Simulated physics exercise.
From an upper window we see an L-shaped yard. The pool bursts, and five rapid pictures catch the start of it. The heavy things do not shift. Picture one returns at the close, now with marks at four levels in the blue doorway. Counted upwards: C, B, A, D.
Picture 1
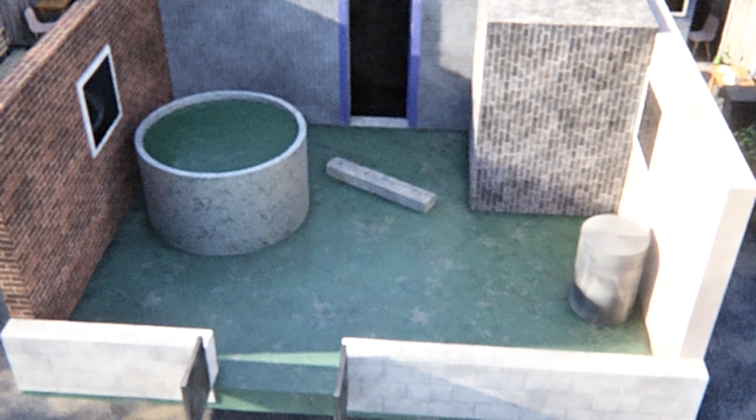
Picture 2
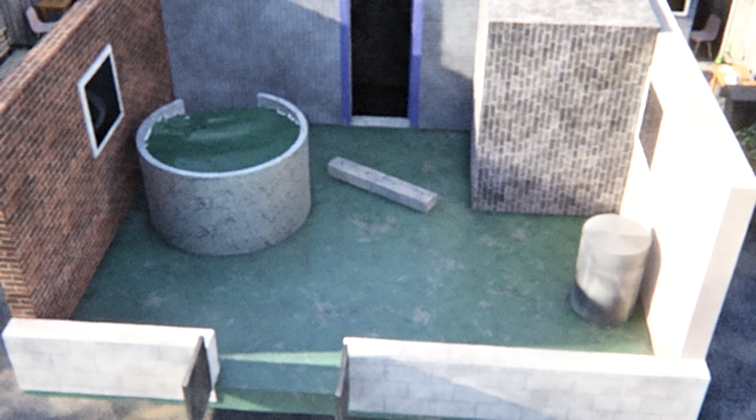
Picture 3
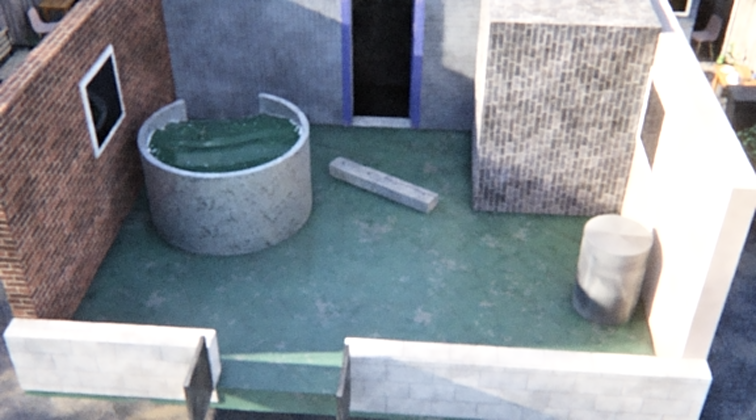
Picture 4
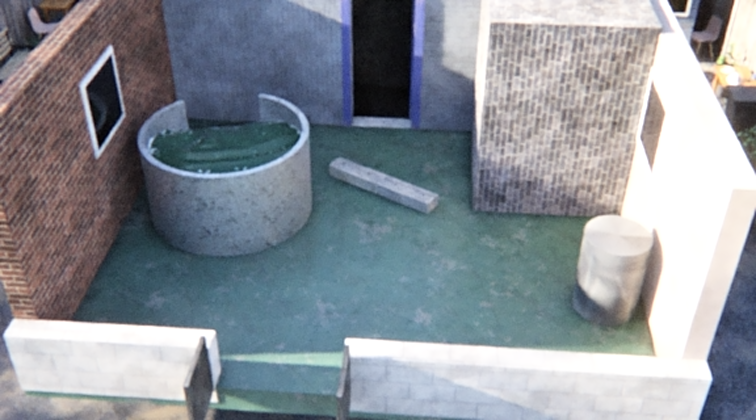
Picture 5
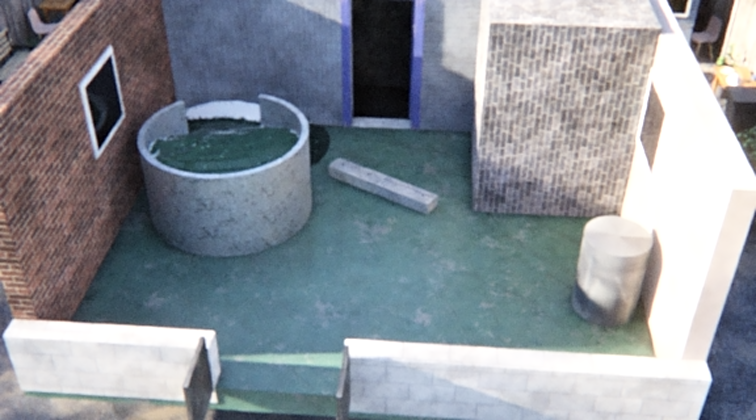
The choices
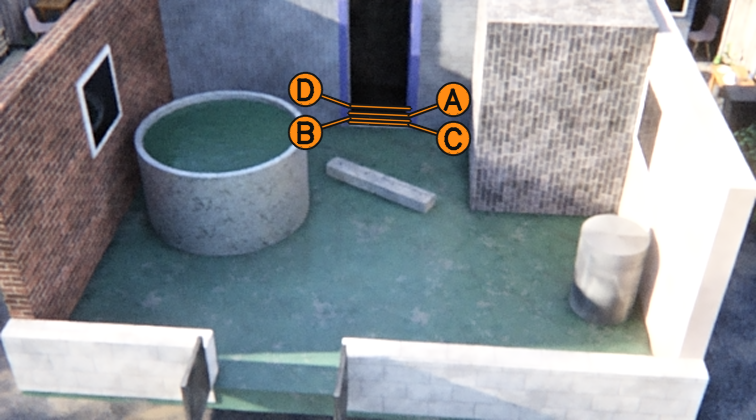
Walled yard from above, a gap opening in a round pool's far side, green water sinking, then dark wetness showing behind.
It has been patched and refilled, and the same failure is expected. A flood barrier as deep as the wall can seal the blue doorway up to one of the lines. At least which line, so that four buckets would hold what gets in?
Choose A.
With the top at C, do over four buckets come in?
Yes.
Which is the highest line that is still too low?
It is B.
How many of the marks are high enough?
Two of the four.
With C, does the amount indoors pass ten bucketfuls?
Yes.
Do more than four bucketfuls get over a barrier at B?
Yes, it does.
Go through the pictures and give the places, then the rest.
Water in the pool at rest, its middle at (222, 136); foot of the blue doorway at (379, 127); open gate at (277, 331), in the first picture.
Water covers 1 % of the ground, its front hidden from here, in the second picture.
Water covers 4 % of the ground, its front hidden from here, in the third picture.
Water covers 9 % of the ground, its front hidden from here, in the fourth picture.
Water covers 11 % of the ground, its front hidden from here, in the fifth picture.
In orange, A at (379, 114); B at (379, 119); C at (379, 123); D at (379, 107); from the bottom up C, B, A, D.
Choosing A, a splash gets over, under a bucket.
Choosing B, about 10 bucketfuls get in.
Choosing C, dozens of bucketfuls pour in.
Choosing D, nothing gets over.
